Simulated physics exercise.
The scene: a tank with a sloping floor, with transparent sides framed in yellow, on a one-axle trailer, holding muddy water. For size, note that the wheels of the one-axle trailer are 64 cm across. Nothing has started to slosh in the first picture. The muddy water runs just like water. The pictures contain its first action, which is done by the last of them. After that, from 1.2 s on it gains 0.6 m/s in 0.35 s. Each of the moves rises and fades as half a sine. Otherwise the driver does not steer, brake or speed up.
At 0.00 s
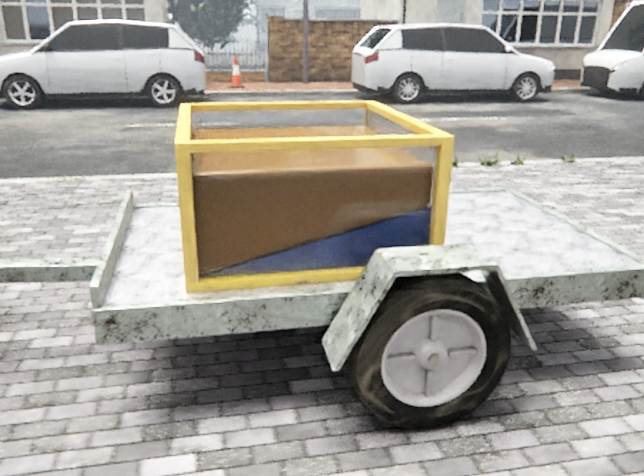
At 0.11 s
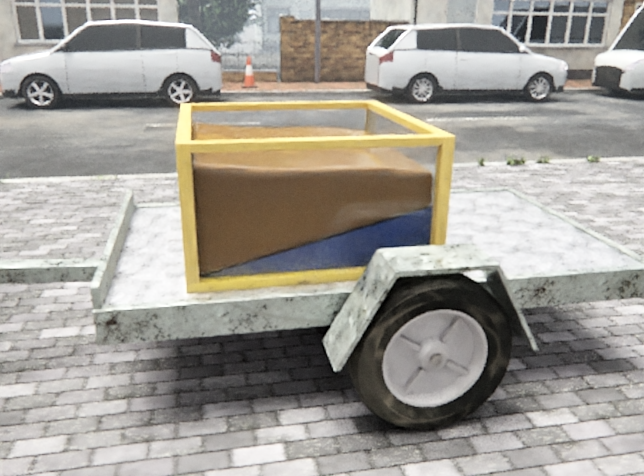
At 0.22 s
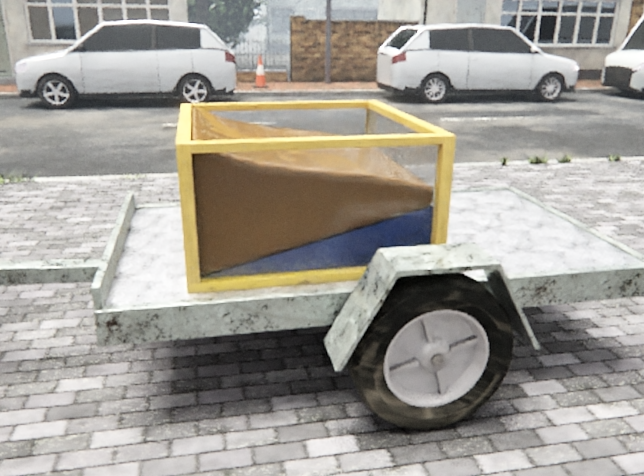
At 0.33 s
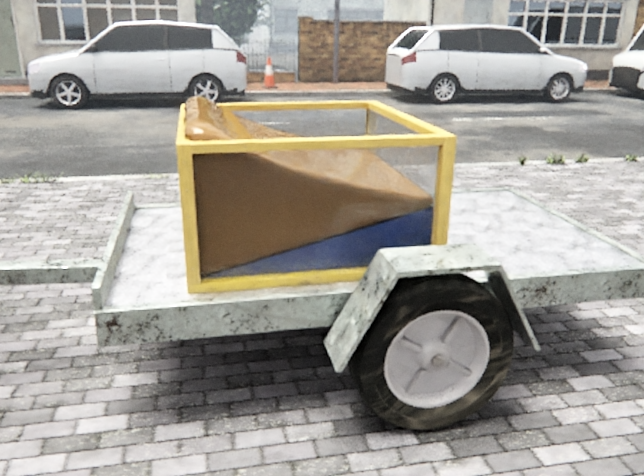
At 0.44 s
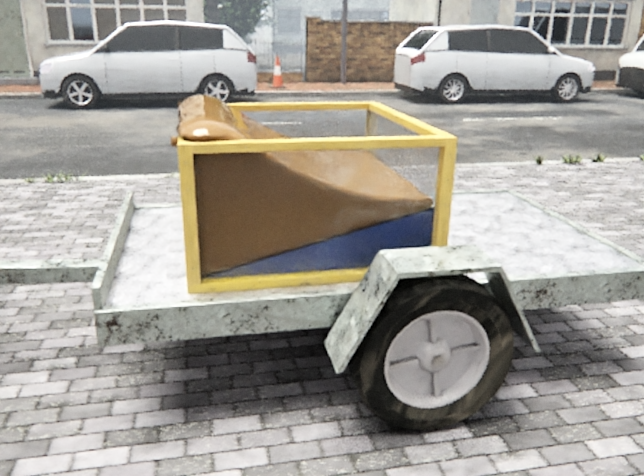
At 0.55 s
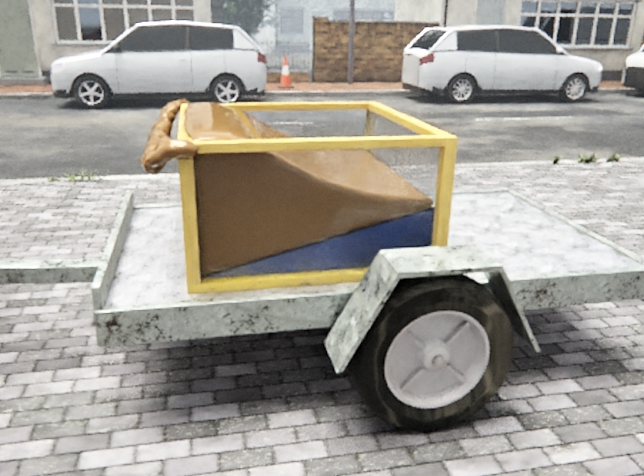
Brown muddy liquid in a yellow-framed clear tank on a trailer surging up the left side and slopping over the rim.
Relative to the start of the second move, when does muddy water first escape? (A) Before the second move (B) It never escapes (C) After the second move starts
Answer: A.
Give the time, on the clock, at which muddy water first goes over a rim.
The first spill happens at roughly 0.6 s.
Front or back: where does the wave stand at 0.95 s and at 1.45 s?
It leans to the rear end, then to the rear end.
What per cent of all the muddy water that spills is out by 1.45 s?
By then it's around 90 per cent.
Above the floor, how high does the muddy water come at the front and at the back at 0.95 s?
Heights: Front 34 cm, then back 54 cm.
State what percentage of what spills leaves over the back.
Share: Near 50%.
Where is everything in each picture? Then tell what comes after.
The first picture shows the muddy water reaches (211, 166) at the front end; it reaches (411, 162) at the back end; no slope yet; the front is on the left, levels are read along the near wall; a wheel hub at (438, 364).
The second picture shows the muddy water reaches (212, 161) at the front end; it reaches (411, 169) at the back end; it is heaped 4° towards the front.
The third picture shows the muddy water reaches (211, 140) at the front end; it reaches (411, 179) at the back end; it is heaped 13° towards the front.
The fourth picture shows the muddy water reaches (211, 123) at the front end; it reaches (411, 190) at the back end; it is heaped 20° towards the front.
The fifth picture shows the muddy water reaches (212, 121) at the front end; it reaches (411, 195) at the back end; it is heaped 22° towards the front.
The sixth picture shows the muddy water reaches (212, 132) at the front end; it reaches (411, 195) at the back end; it is heaped 19° towards the front; a wheel hub at (442, 366).
Then, 0.95 s in, it stands 54 cm high behind and 34 cm in front; 2 per cent has gone over the front.
Then, 1.45 s in, it stands 46 cm high behind and 30 cm in front; 4 per cent has gone over the back and the front.
Then, 2.05 s in, it stands 36 cm high behind and 51 cm in front; 4 per cent has gone over the back and the front.
Then, 4.53 s in, 4 per cent has gone over the back and the front; the first of it left at about 0.65 s, and the second move began at 1.2 s.
